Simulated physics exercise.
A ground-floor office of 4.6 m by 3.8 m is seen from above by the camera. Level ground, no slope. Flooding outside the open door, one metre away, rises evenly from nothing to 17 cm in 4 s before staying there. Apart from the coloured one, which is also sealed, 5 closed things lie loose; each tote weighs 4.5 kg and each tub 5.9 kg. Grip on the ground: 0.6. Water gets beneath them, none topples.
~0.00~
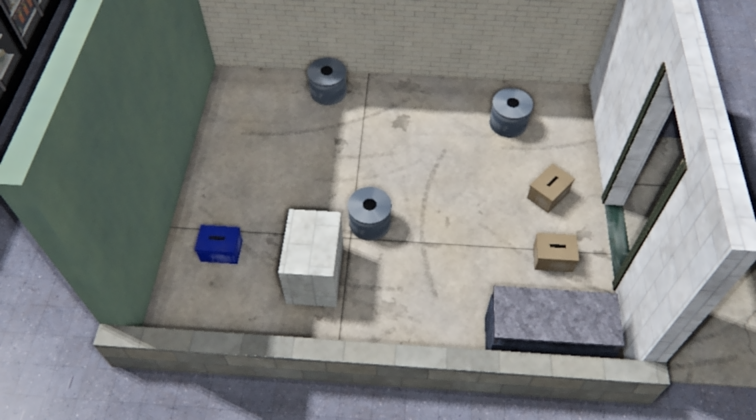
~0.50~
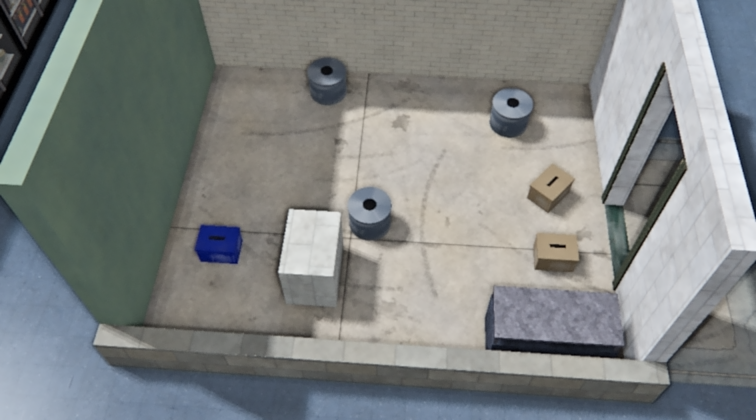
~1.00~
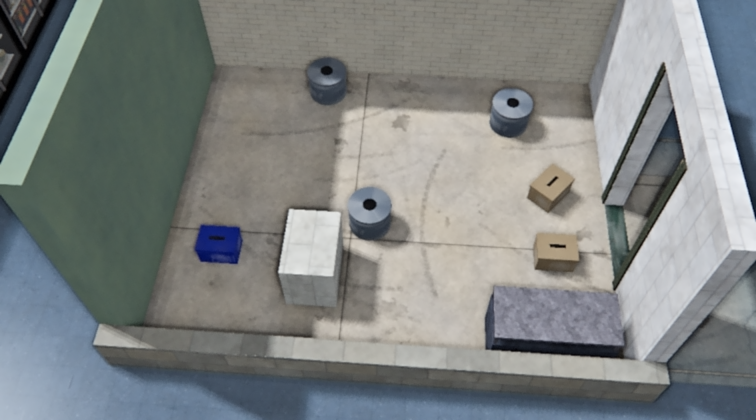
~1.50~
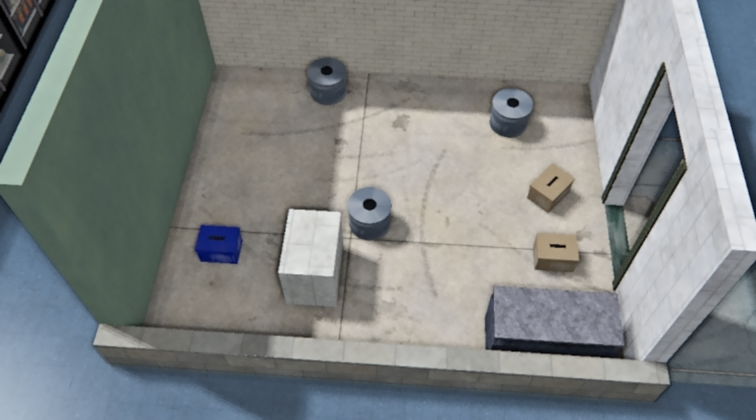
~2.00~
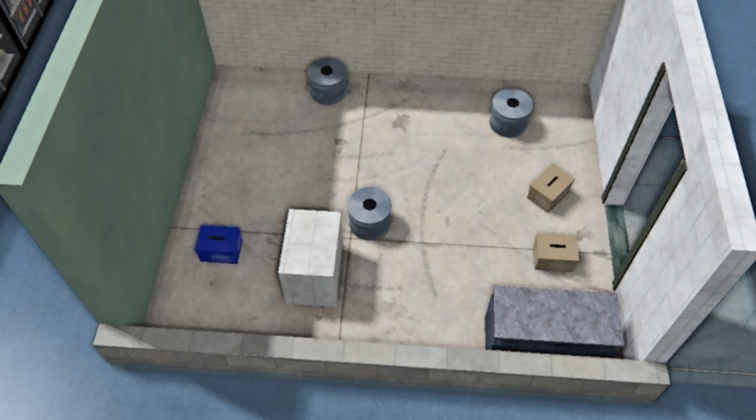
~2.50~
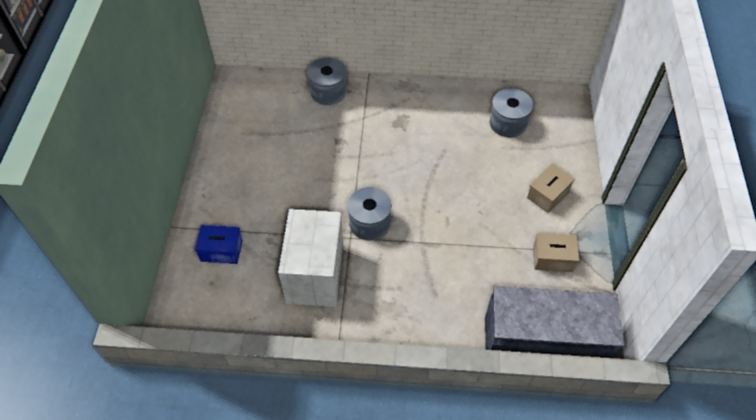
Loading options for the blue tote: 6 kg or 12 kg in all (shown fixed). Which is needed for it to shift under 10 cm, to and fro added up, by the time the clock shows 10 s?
I expect that the smaller load will do.
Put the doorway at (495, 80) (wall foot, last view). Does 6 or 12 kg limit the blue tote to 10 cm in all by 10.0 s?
Answer: The lower mass works.
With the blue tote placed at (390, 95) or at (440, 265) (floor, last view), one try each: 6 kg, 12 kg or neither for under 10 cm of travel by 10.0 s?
Trial 1 - the lower mass works; trial 2 - only the upper mass works.
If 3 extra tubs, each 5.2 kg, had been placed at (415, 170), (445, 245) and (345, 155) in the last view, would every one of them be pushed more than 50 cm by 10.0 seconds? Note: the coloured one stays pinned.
One by one: Too far, too far and too far.
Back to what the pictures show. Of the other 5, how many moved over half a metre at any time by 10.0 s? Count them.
That comes to 3.
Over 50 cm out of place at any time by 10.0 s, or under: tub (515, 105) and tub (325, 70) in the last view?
The first is within the mark and the second is within the mark.
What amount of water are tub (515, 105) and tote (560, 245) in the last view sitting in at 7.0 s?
I'd put it at 1 cm and 7 cm respectively.
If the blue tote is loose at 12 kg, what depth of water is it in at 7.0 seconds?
0 cm, roughly.
After 3.5 s the blue tote would be 0 cm from its start with 6 kg and 0 cm from its start with 12 kg; 0 cm of water round it then.
After 4.5 s the blue tote would be 0 cm from its start with 6 kg and 0 cm from its start with 12 kg; 0 cm of water round it then.
After 7.0 s the blue tote would be 0 cm from its start with 6 kg and 0 cm from its start with 12 kg; 0 cm of water round it then.
After 10.0 s the blue tote would be 0 cm from its start with 6 kg and 0 cm from its start with 12 kg; 5 cm of water round it then.
